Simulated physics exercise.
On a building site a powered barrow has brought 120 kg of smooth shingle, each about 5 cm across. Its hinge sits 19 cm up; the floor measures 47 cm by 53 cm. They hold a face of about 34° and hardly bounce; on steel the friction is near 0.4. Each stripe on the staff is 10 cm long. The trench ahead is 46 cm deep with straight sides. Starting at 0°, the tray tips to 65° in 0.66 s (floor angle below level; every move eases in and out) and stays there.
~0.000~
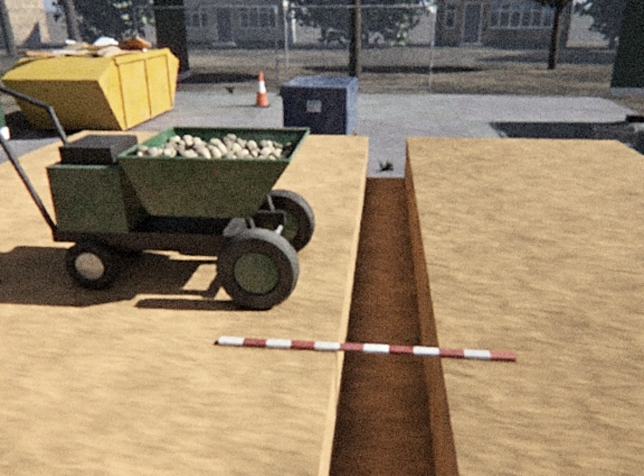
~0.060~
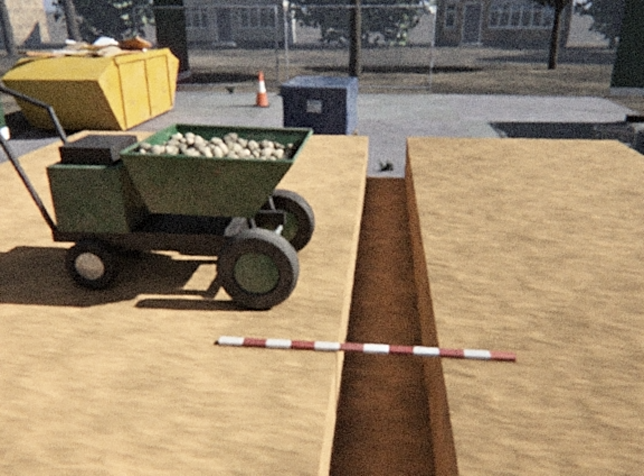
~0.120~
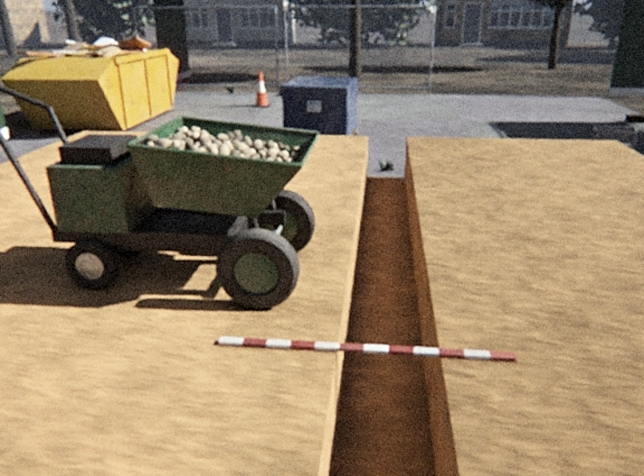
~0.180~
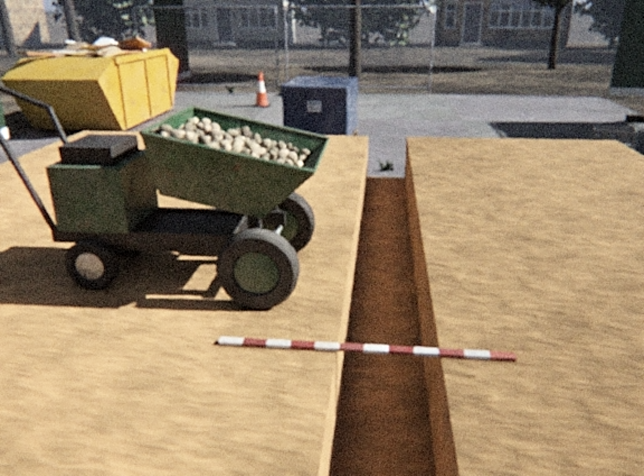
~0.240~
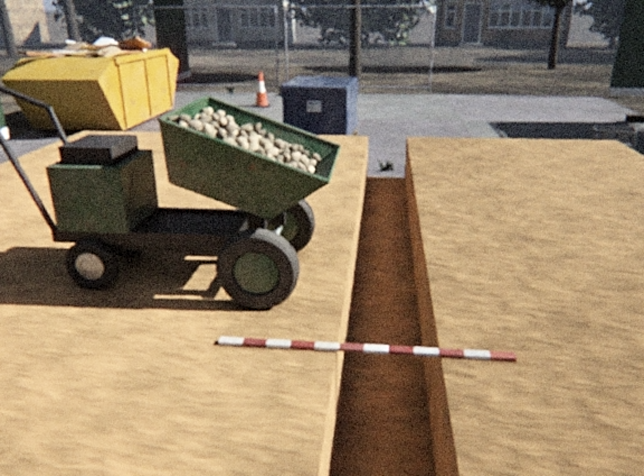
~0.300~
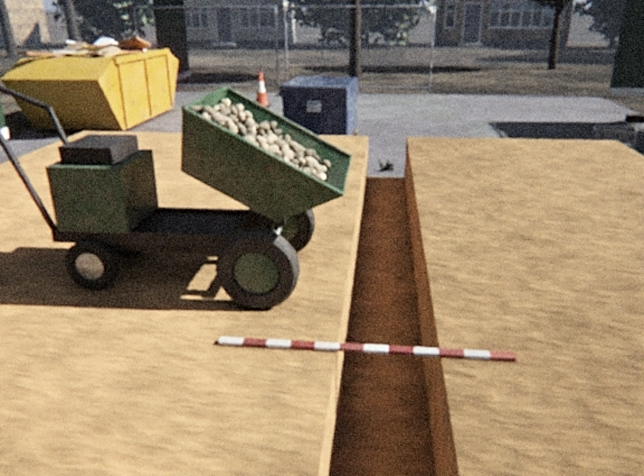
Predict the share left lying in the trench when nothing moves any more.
Roughly 62 per cent ends in the trench.
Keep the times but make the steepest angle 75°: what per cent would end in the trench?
In that case some 65 per cent.
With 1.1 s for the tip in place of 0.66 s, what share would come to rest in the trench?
It would be near 80 per cent.
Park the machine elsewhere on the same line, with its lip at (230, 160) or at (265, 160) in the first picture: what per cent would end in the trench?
First some 95, then 80 per cent.
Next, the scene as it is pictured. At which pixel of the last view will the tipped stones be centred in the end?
Their middle is at about (413, 345).
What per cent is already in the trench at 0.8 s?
About 20 per cent by then.
After 0.5 s the floor is at 55°; 100 % in the tray; the foremost stones are at (357, 205).
After 0.8 s the floor is at 65°; 76 % in the tray, 21 % in the trench, 3 % past the trench; the foremost stones are at (445, 276).
After 1.1 s the floor is at 65°; 32 % in the tray, 31 % in the trench, 37 % past the trench; the foremost stones are at (587, 286).
After 3.1 s the floor is at 65°; 0 % in the tray, 62 % in the trench, 38 % past the trench; the foremost stones are past the picture's edge.
